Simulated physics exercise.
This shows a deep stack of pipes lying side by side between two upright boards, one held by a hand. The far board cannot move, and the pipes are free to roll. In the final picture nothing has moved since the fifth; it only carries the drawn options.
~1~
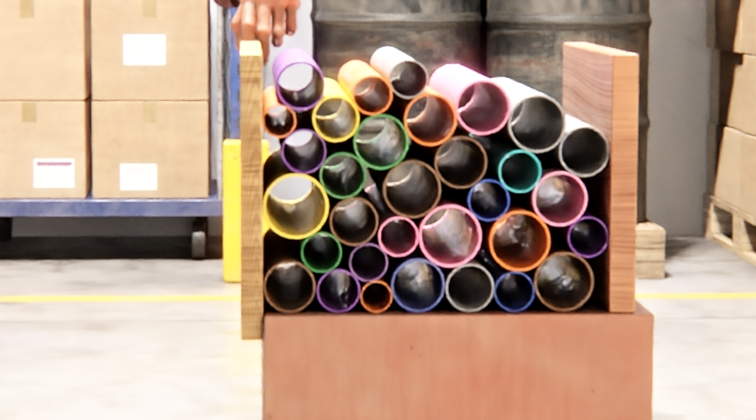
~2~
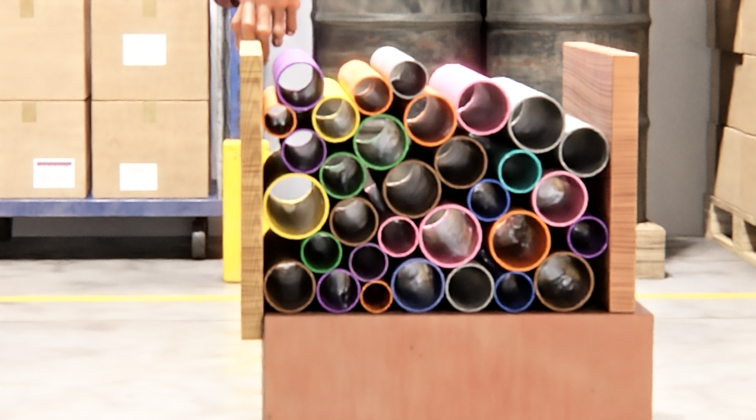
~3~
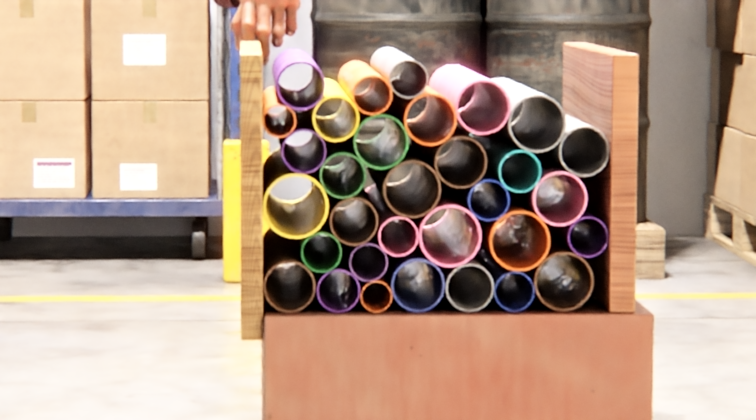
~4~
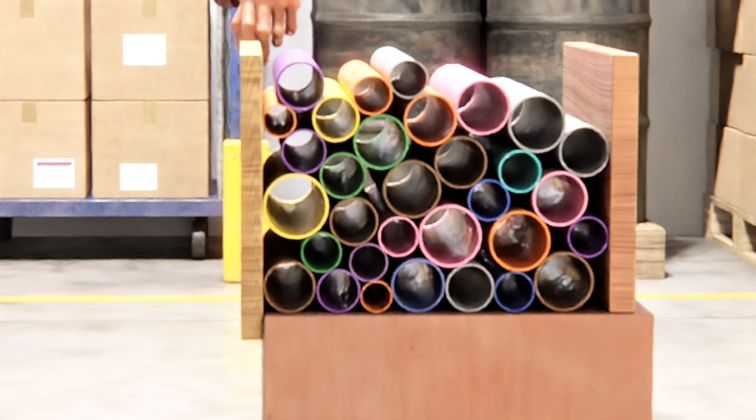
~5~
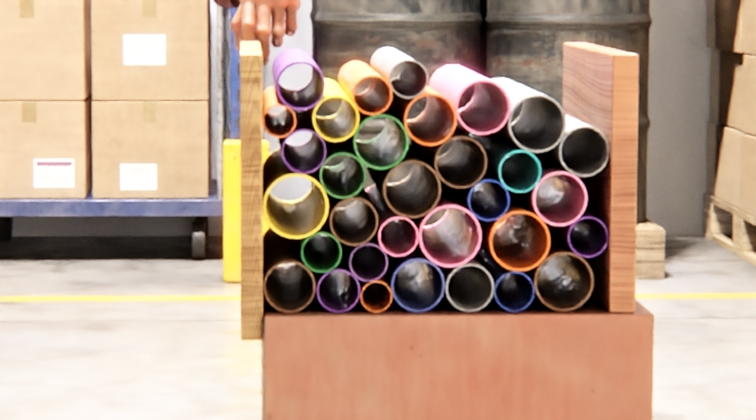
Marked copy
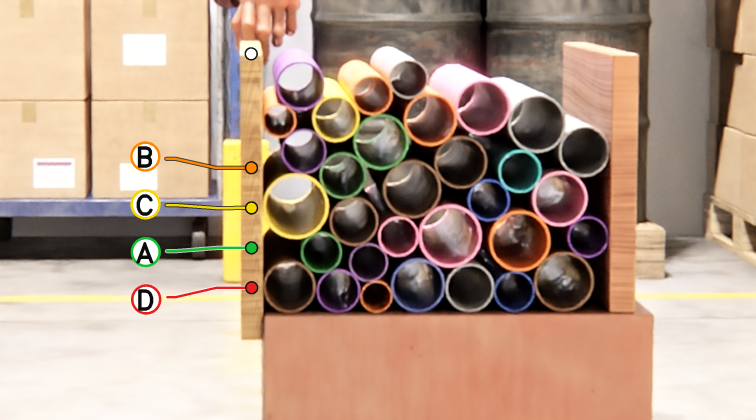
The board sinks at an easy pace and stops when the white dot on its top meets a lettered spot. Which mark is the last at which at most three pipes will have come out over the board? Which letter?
Mark B is as low as it can go.
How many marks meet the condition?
One of the four.
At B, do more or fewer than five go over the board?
It loses fewer than five.
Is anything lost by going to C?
At C: Yes.
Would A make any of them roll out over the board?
At A: Yes.
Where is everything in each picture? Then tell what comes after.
The first picture shows a purple pipe (304, 152); an orange pipe (430, 119); an orange pipe (372, 95).
The second picture shows an orange pipe (372, 95); side board (251, 177).
The third picture shows a brown pipe (289, 286); a blue pipe (514, 292).
The fourth picture shows a pink pipe (398, 236); a blue pipe (488, 200).
The fifth picture shows a purple pipe (304, 152); an orange pipe (430, 119); an orange pipe (372, 95).
On the marked copy, A at (252, 248); B at (252, 168); C at (252, 208); D at (252, 287); the white dot at (251, 53).
Taking B. A third of the way, top of the board (262, 112).
Two thirds of the way, top of the board (262, 167).
When it is over, top of the board (262, 167), two out over the board.
As for the rest, A more than three out over the board; C more than three out over the board; D more than three out over the board.
